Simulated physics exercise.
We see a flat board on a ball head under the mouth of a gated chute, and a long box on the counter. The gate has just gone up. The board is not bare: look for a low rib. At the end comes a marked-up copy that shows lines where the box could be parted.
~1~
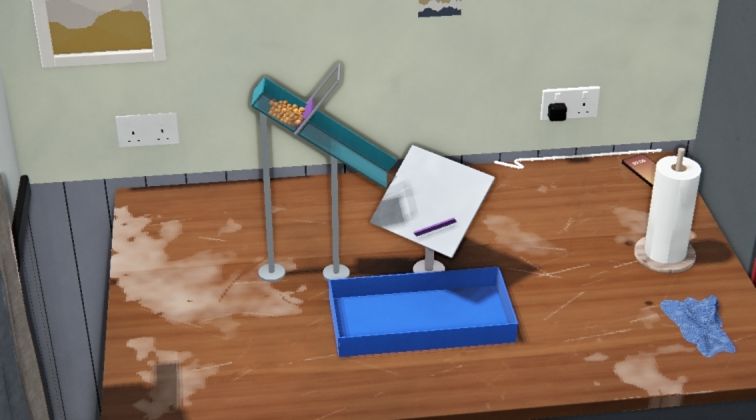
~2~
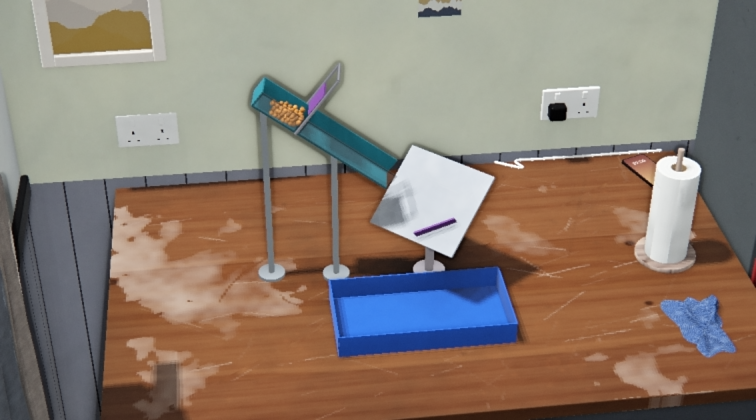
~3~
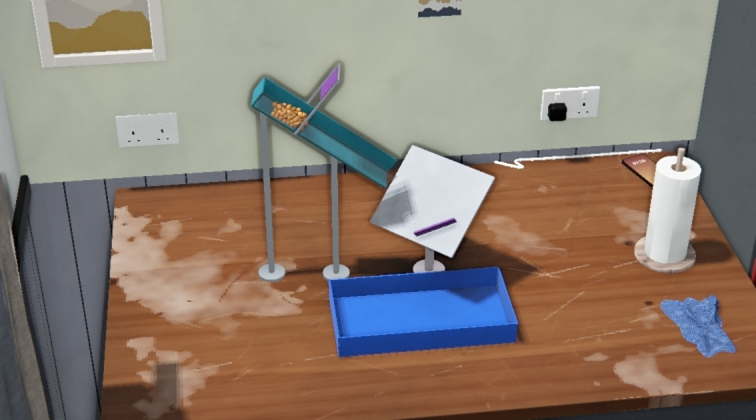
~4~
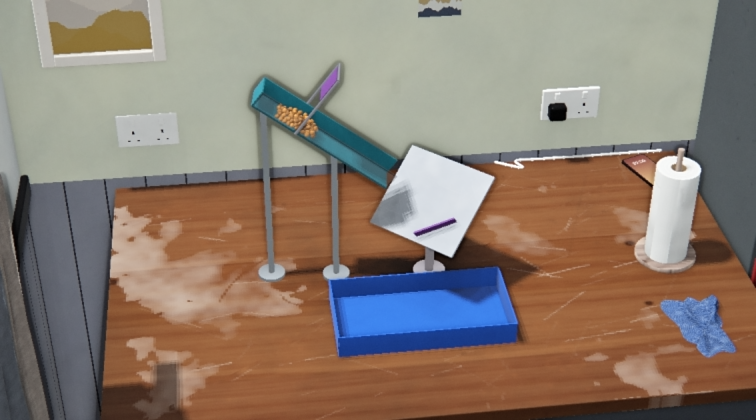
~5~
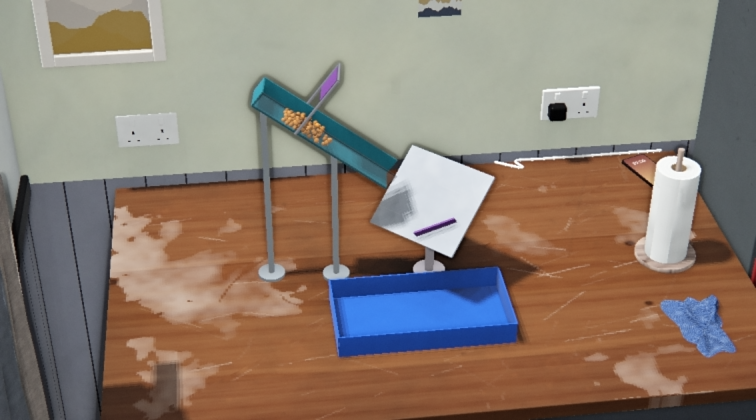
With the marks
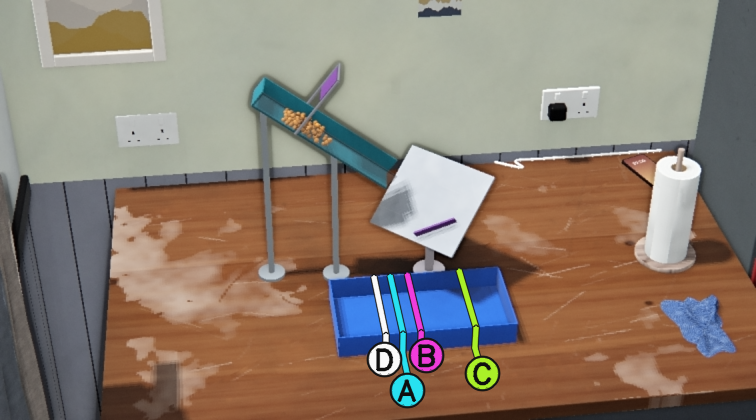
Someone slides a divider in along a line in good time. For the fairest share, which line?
Use line A.
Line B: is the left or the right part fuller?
The left side.
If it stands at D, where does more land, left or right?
The right side.
On the marked copy, line A crosses the front rim at (403, 333); line B crosses the front rim at (421, 331); line C crosses the front rim at (475, 327); line D crosses the front rim at (385, 334).
For line A, of what is caught, roughly half on the left of the divider, roughly half on the right.
For line B, of what is caught, almost all on the left of the divider, about a tenth on the right.
For line C, of what is caught, every piece on the left of the divider, not one piece on the right.
For line D, of what is caught, about a tenth on the left of the divider, almost all on the right.
